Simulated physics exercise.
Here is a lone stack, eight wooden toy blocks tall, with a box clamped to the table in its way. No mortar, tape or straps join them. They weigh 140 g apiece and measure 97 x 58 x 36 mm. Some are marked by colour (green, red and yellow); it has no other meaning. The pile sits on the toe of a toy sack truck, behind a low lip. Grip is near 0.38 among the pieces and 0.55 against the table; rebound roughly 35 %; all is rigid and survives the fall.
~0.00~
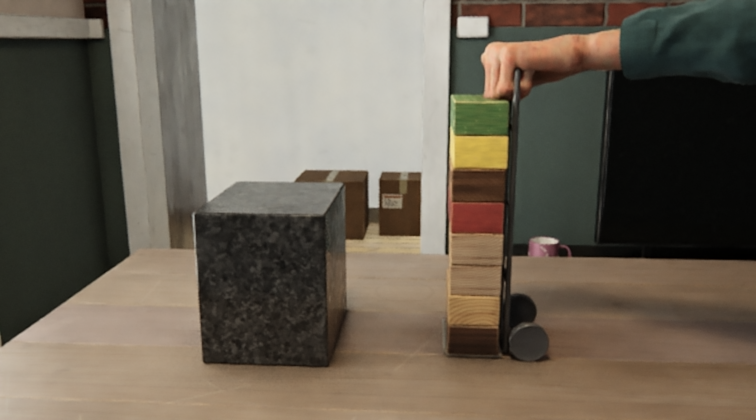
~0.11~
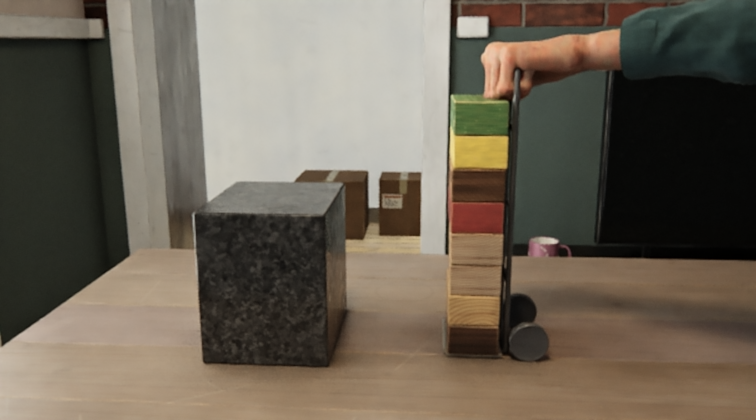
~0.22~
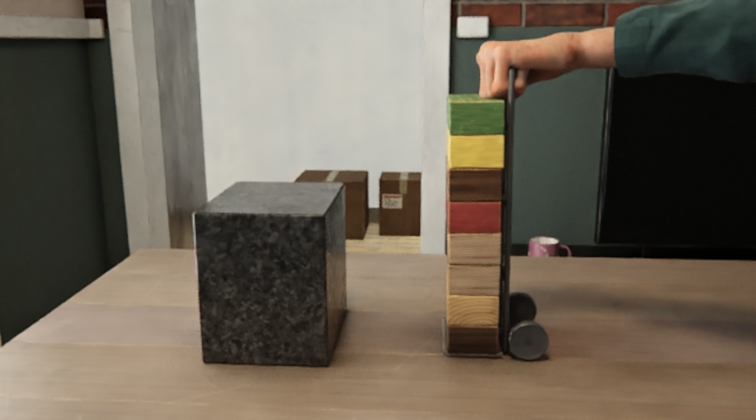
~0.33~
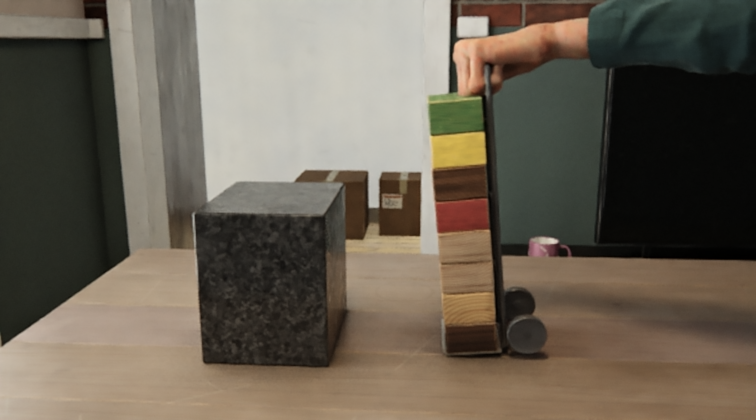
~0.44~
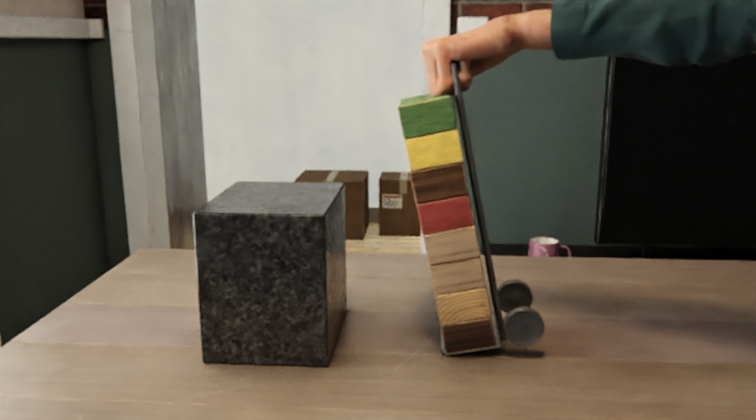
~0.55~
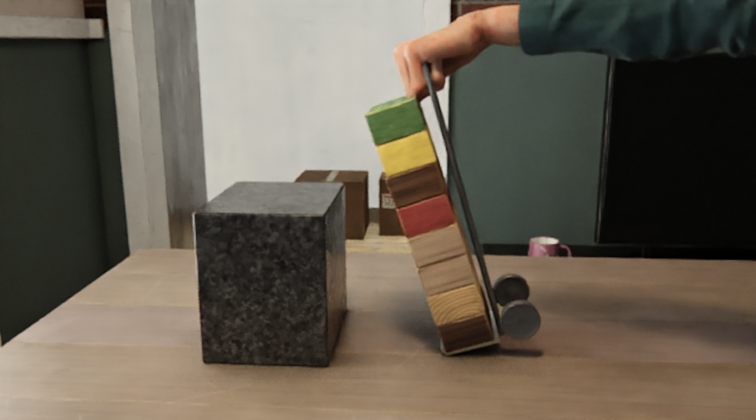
A stack of colored and wood-toned blocks on a small hand truck stood still at first, then leaned steadily left toward a dark speckled box as a hand tilted the truck by its top.
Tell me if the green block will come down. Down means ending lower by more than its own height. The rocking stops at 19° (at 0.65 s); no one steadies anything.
It falls.
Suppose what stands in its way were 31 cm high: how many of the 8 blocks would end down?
Then 0.
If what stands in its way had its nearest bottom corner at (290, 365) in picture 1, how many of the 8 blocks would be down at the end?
In that case 5.
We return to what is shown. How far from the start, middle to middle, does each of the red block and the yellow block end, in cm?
Moved: Red 14, yellow 20.
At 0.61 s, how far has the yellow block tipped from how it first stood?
Some 25°.
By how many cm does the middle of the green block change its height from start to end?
About 26 cm lower.
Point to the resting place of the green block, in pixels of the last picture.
Around (229, 270).
By 0.61 s, none of the 8 blocks down, 8 disturbed; green block tilted 25°, 12 mm lower; yellow block tilted 25°.
By 0.68 s, none of the 8 blocks down, 8 disturbed; green block tilted 34°, 30 mm lower; red block tilted 34°, 12 mm lower.
By 0.88 s, 1 of the 8 blocks down; green block upside down; yellow block on its side.
By 1.26 s, 1 of the 8 blocks down; green block on its side; yellow block on its side.
When it is over (1.8 s), 1 of the 8 blocks down; green block upside down; yellow block on its side; red block tilted 41°, 32 mm lower. In pixels of the last frame, middles, green block near (229, 270), yellow block near (313, 173).
